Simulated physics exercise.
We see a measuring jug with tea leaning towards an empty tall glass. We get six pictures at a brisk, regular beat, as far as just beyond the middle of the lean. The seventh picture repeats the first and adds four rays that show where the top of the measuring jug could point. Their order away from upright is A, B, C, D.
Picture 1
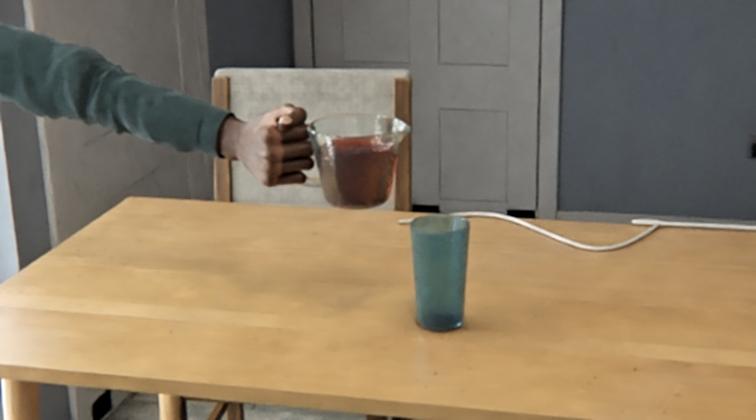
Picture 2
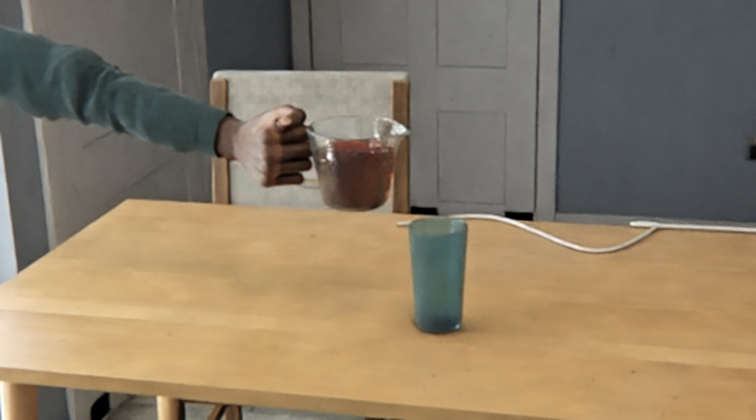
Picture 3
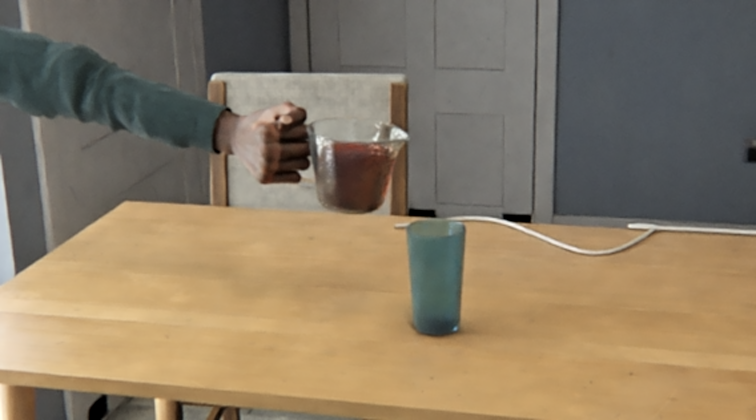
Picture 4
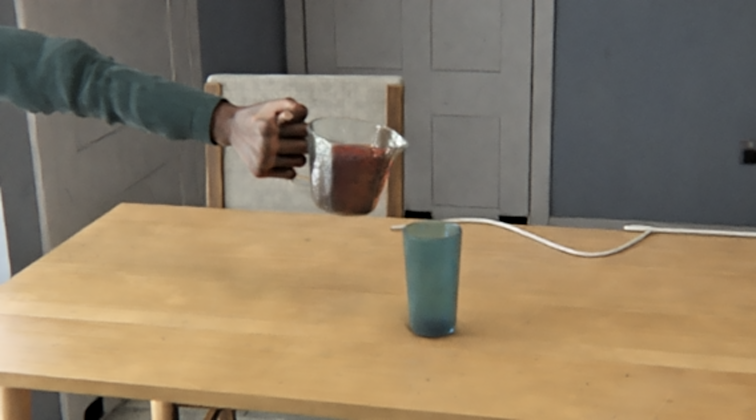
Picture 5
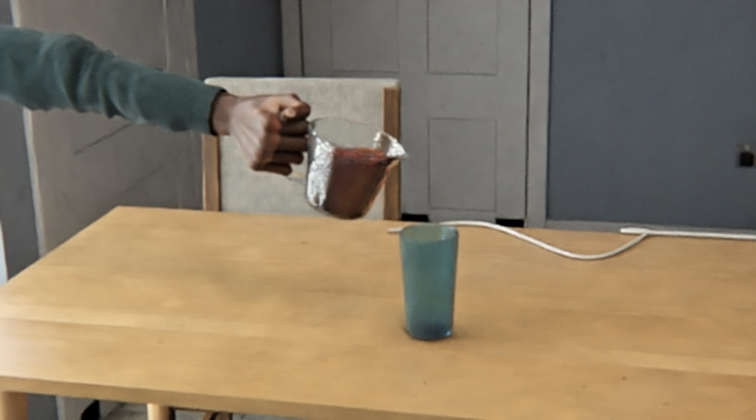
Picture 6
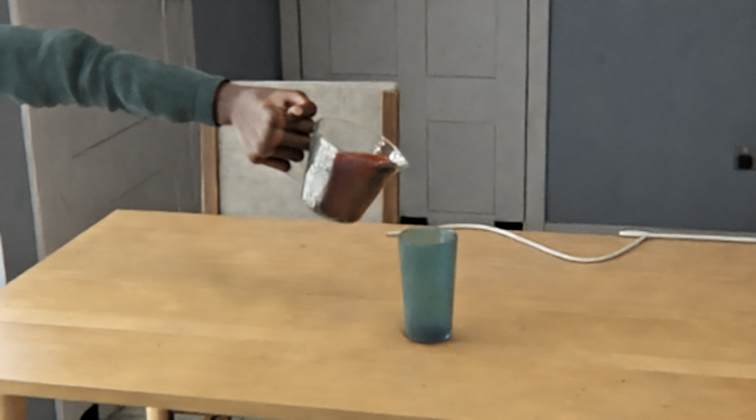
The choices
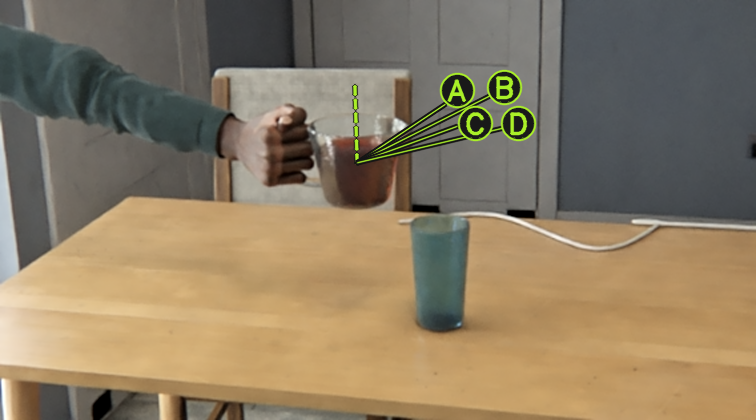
We see a hand in a green sleeve holding a clear glass jug of reddish-brown tea above and left of a tall blue-green glass on a wooden table, first keeping it upright, then gradually tilting it rightward.
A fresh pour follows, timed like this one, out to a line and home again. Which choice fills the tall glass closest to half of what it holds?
Use tilt A.
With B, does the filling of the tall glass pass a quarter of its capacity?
Yes, it does.
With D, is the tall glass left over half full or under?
Over.
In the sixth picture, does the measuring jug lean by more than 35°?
No, it does not.
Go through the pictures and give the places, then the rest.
In the first frame, upright, lip at (409, 130); rim of the tall glass round (440, 223); nothing has left yet.
In the second frame, upright, lip at (408, 133); nothing has left yet.
In the third frame, tipped about 5°, lip at (408, 139); nothing has left yet.
In the fourth frame, tipped about 10°, lip at (407, 146); nothing has left yet.
In the fifth frame, tipped about 17°, lip at (406, 156); nothing has left yet.
In the sixth frame, tipped about 24°, lip at (407, 167); nothing has left yet.
On the marked copy, A at (445, 104); B at (489, 96); C at (457, 126); D at (502, 128).
With A, the tall glass ends with about 49 % of what it can hold.
With B, the tall glass ends with about 64 % of what it can hold.
With C, the tall glass ends with about 78 % of what it can hold.
With D, the tall glass ends with about 87 % of what it can hold; 3 % of the tea is spilt.
